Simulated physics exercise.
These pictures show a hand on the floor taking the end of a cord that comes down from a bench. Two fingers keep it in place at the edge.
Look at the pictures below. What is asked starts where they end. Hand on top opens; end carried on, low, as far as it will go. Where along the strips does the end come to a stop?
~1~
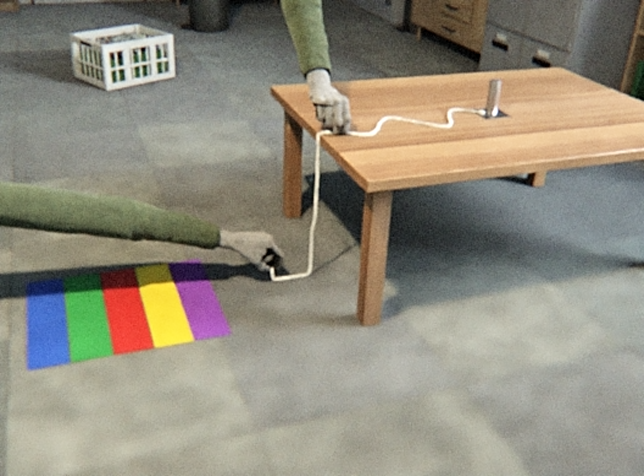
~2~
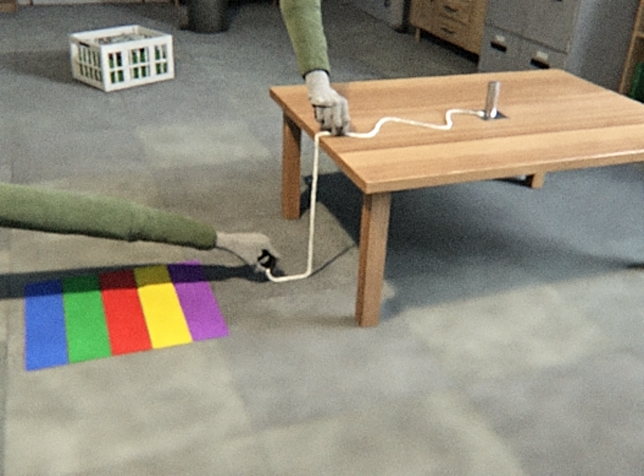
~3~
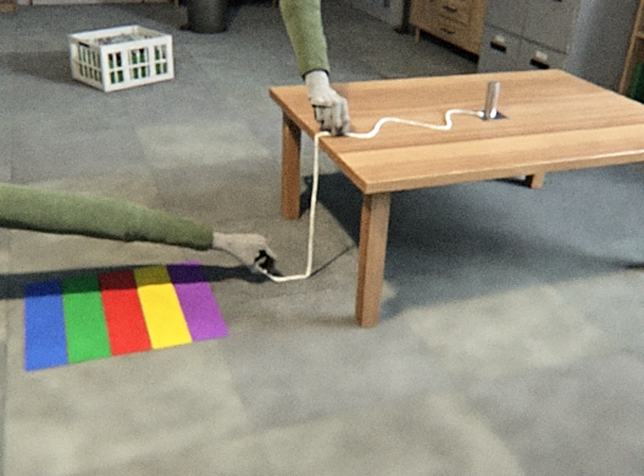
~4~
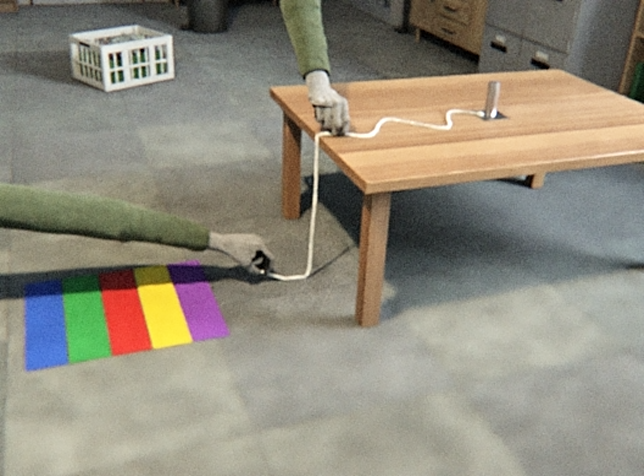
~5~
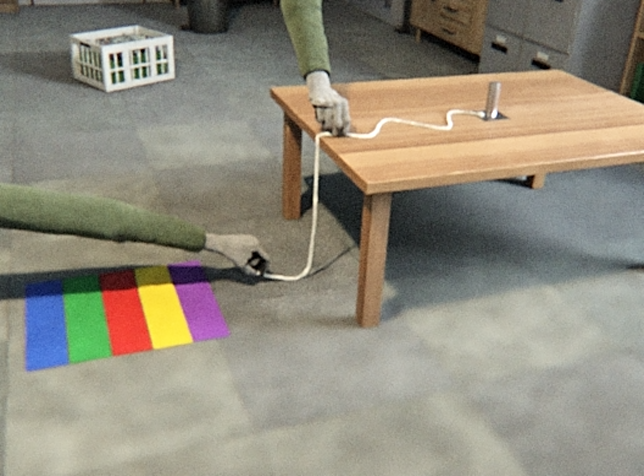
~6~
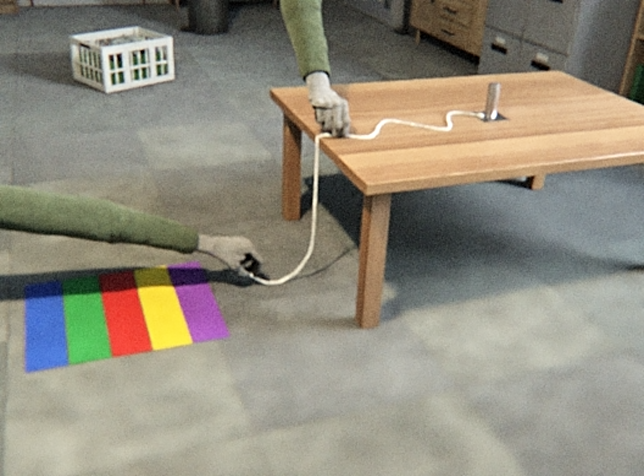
Above the green strip.
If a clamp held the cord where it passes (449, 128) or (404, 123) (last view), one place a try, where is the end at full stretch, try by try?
Try by try: (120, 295), (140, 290).
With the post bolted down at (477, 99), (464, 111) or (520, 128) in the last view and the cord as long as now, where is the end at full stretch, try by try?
Approximate pixels in order: (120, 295), (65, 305), (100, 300).
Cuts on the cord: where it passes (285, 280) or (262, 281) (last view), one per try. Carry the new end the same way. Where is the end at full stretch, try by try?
Estimated pixels: (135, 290) then (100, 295).
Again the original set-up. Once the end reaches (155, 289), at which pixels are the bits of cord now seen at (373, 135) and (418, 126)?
They end up close to (316, 146) and (384, 127).
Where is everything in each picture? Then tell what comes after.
End (272, 269); purple (208, 321); yellow (170, 328); red (131, 335); green (90, 342); blue (48, 349), in the first frame.
End (268, 271); cord through (451, 112) (431, 127) (377, 127) (327, 134) (313, 201) (310, 263), in the second frame.
End (265, 271), in the third frame.
End (262, 272); cord through (451, 112) (431, 127) (378, 127) (327, 135) (315, 201) (310, 263), in the fourth frame.
End (258, 273), in the fifth frame.
End (251, 275); cord through (451, 114) (431, 128) (378, 128) (328, 136) (315, 202) (303, 264), in the sixth frame.
Soon after, end near (155, 289); over yellow.
After that, end near (111, 296); over red.
At the stop, end near (82, 300); over green. It gets as far as the green strip.
